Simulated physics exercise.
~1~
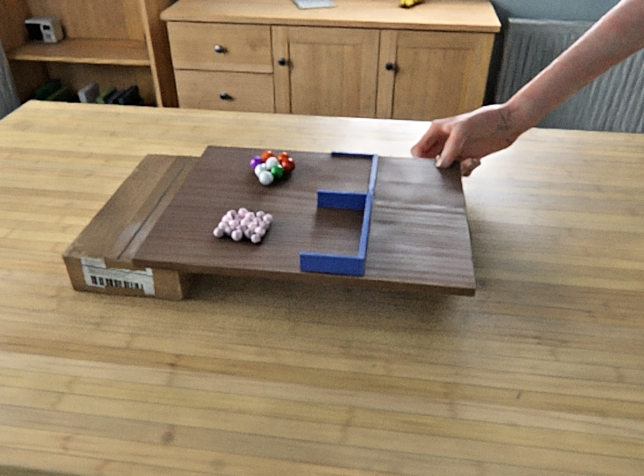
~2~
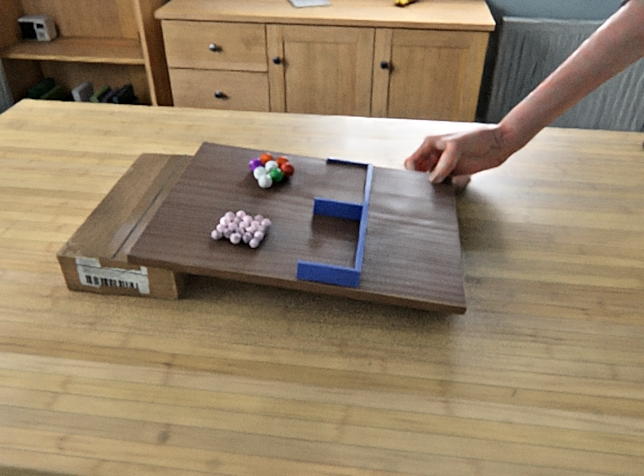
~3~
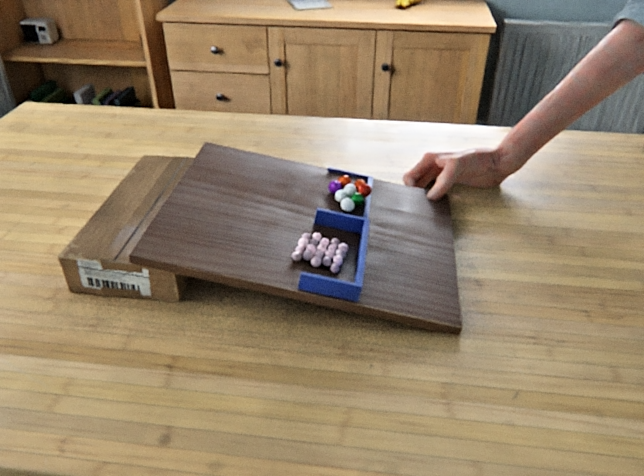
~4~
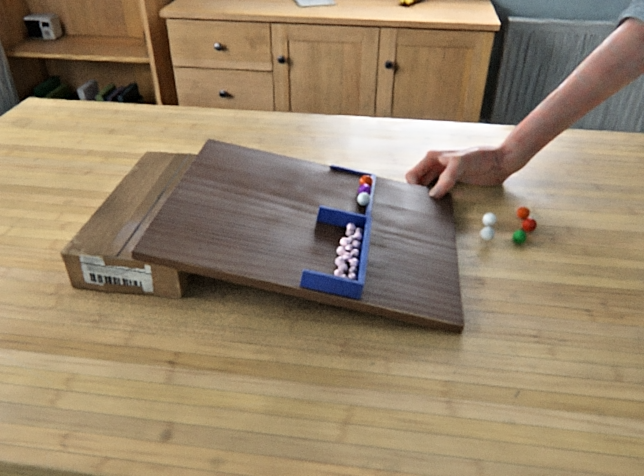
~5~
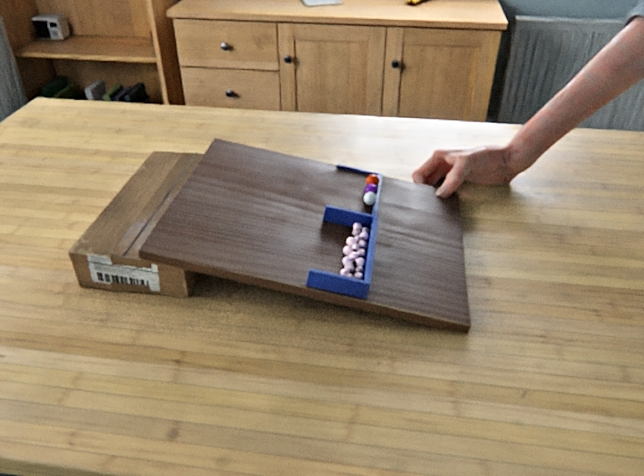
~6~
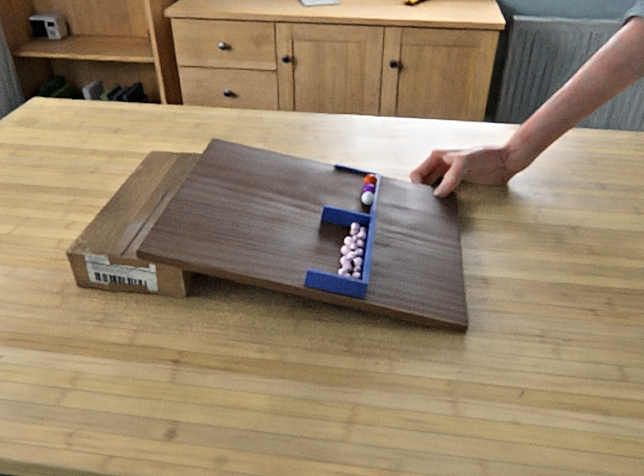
In this clip, a hand lowers one end of a board resting on a box, and two heaps of small balls slide right toward blue barriers; the nearer pink heap gathers behind its barrier, while most of the farther multicoloured balls get past theirs, leaving a few against it.
